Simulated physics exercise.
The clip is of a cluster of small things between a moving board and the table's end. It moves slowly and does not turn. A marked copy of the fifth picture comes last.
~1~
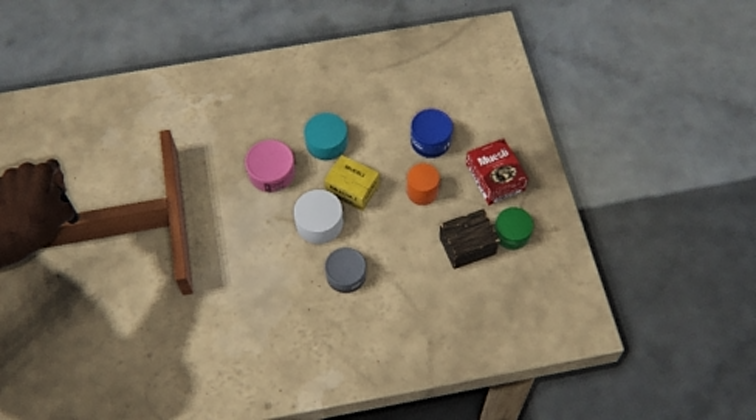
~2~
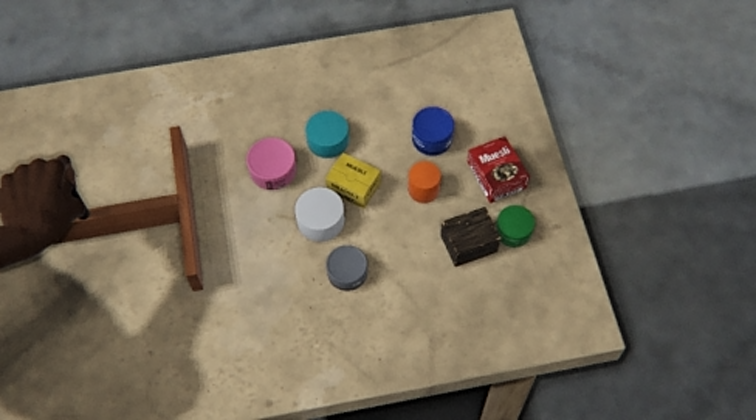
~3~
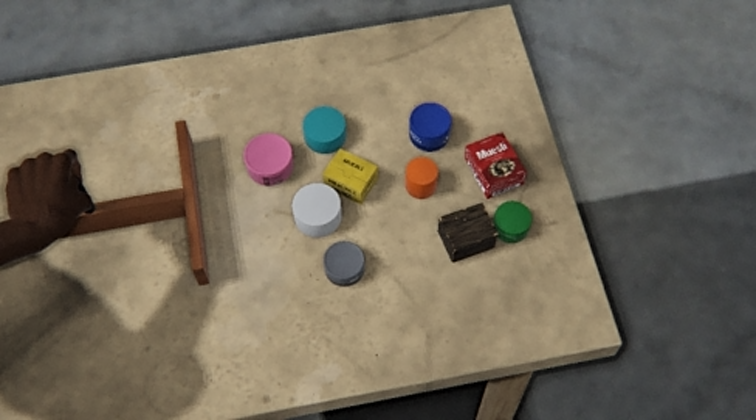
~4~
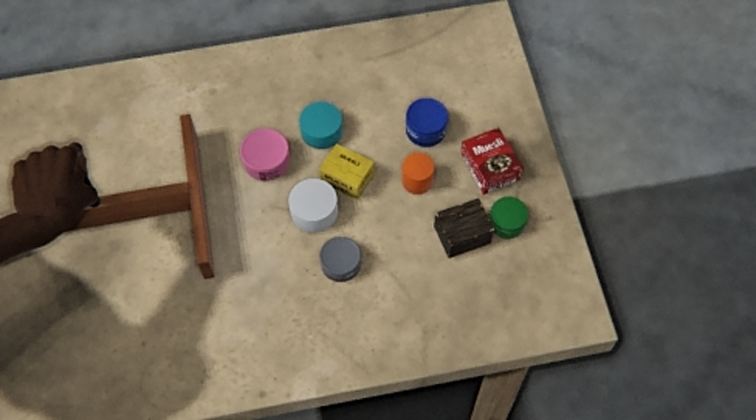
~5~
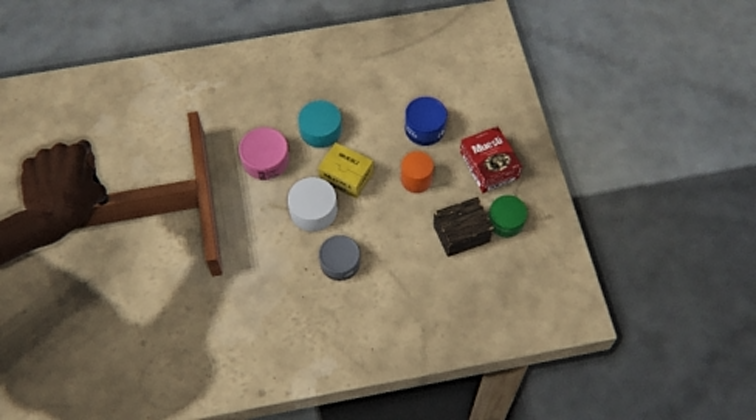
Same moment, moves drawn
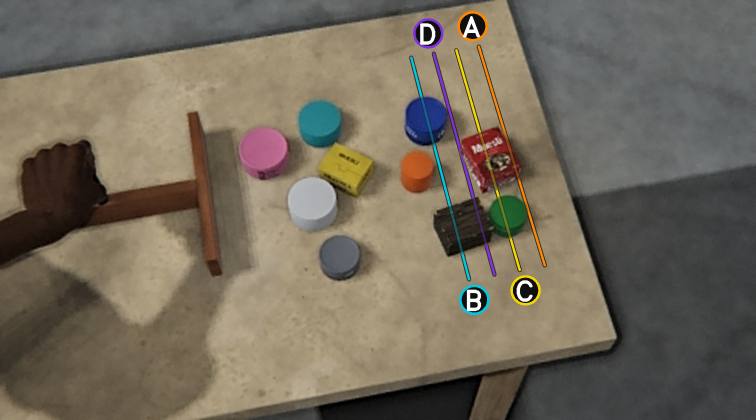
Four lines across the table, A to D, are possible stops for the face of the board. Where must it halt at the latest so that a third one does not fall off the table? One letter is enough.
No farther than C.
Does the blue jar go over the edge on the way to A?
Yes.
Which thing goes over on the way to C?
It is the red box.
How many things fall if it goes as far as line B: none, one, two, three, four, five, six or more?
In all, none.
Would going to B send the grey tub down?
No.
On the marked copy, A at (510, 149); B at (438, 162); C at (486, 153); D at (462, 158).
With C. Early on, board (306, 165); turquoise pot (346, 111); grey tub (346, 259).
Further on, board (407, 148); red box (516, 158); blue jar (466, 108).
At the end, board (485, 134); red box over the edge; green tin (575, 224); one fallen.
As for the rest, A drops four; B is within the limit but short; D is within the limit but short.
